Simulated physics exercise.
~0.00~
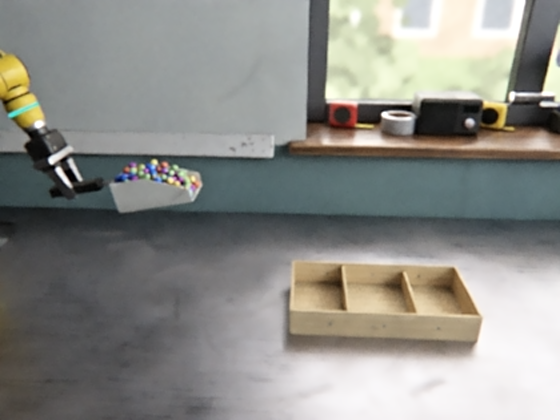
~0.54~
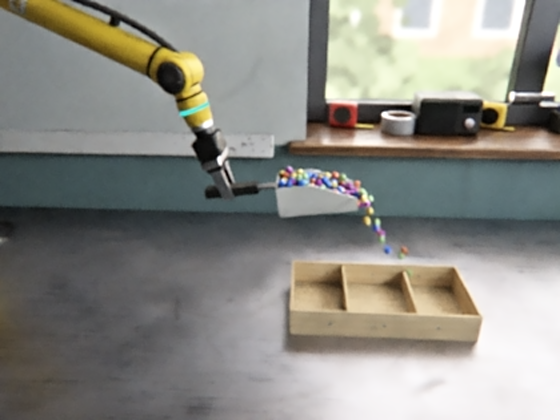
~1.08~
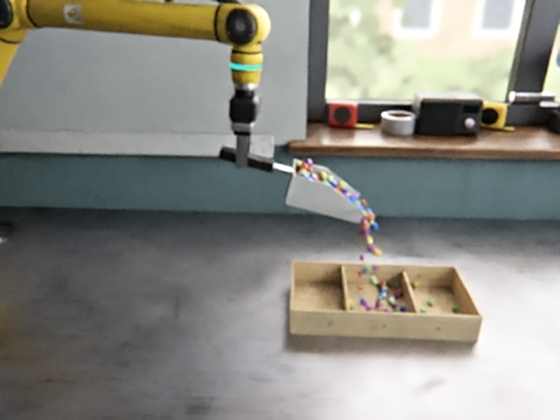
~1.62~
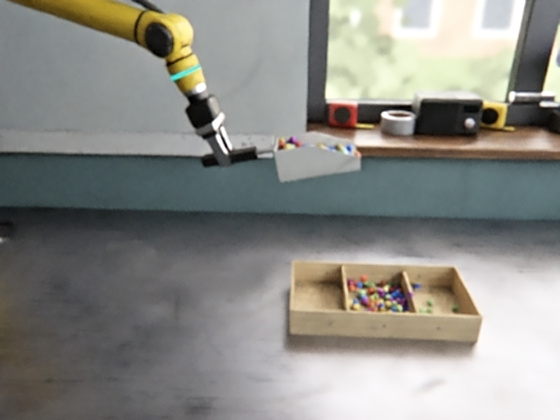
The clip opens with a yellow robot arm at the left holding a pale, open-fronted scoop heaped with small, round, colourful sweets above a grey table. The arm carries the scoop to the right toward a wooden box with three compartments, and sweets begin spilling off its front edge. It then tips the scoop further forward, sending a stream down mostly into the middle compartment. Finally the arm raises the scoop and tilts it back, stopping the flow. Many sweets remain in the scoop, with a pile in the middle compartment, a few in the right one and none visible in the left.
